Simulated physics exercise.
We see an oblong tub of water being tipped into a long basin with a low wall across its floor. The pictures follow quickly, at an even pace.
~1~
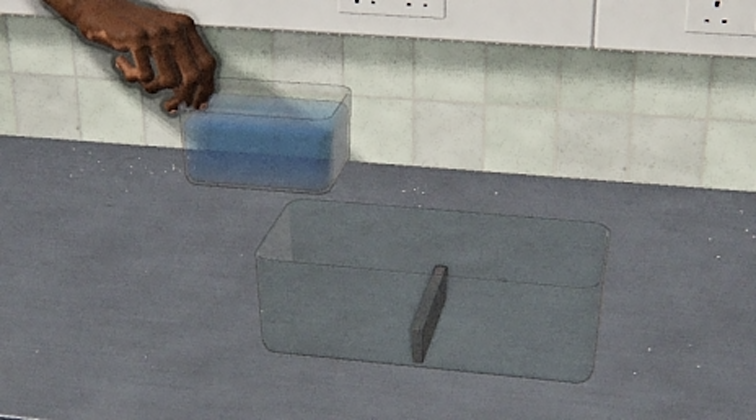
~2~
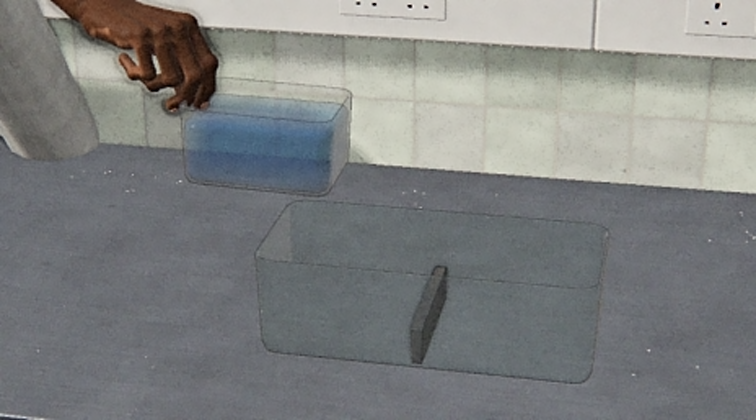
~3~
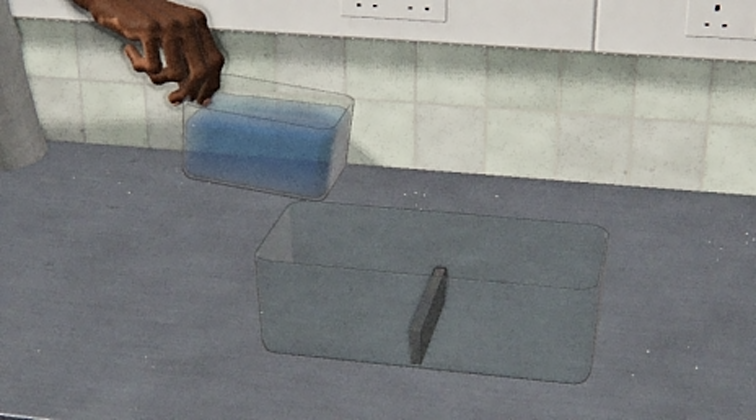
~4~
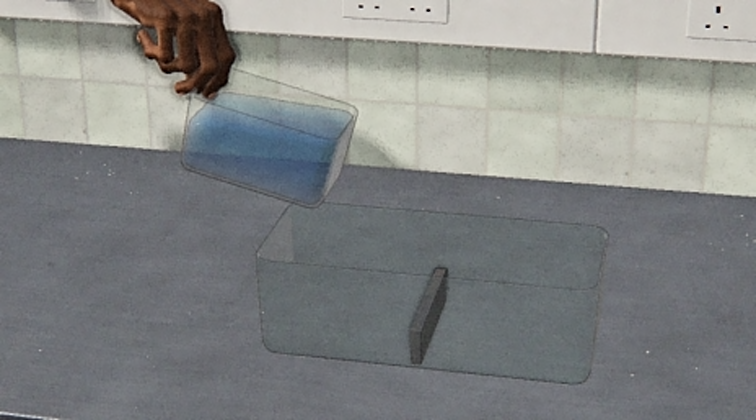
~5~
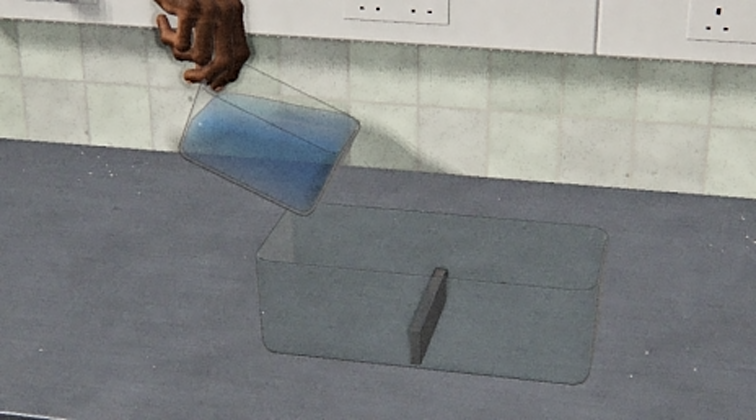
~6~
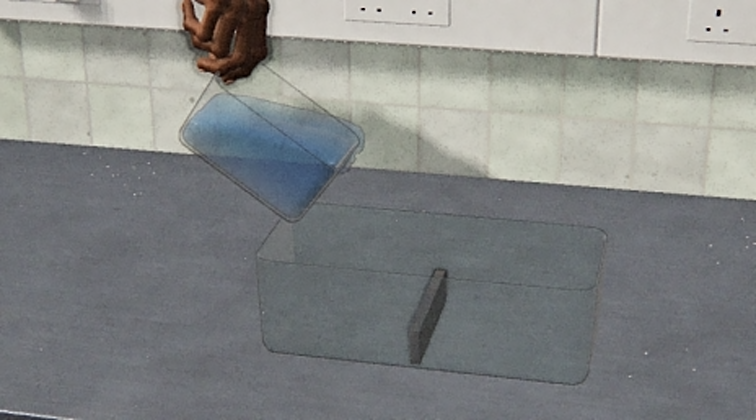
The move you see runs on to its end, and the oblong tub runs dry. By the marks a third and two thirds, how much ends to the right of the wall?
In the end less than a third is right of the wall.
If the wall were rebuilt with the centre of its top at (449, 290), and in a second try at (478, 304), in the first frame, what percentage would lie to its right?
Roughly 10 per cent, and 20 per cent.
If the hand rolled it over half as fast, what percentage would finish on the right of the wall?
Roughly 20 in a hundred.
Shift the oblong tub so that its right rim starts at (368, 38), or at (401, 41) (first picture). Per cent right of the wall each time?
First some 45, then 60 per cent.
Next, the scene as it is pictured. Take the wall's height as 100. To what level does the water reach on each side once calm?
Near 80 on the left, 20 on the right.
A moment on, the tilt is 100° and 19 per cent is still to pour, 57 is left of the wall and 0 right of it.
Next, the tilt is 110° and 2 per cent is still to pour, 76 is left of the wall and 9 right of it.
Then the tilt is 110° and 0 per cent is still to pour, 75 is left of the wall and 21 right of it.
Later the tilt is 110° and 0 per cent is still to pour, 75 is left of the wall and 21 right of it.
At rest 75 per cent lies left of the wall, 21 right of it and 4 outside.
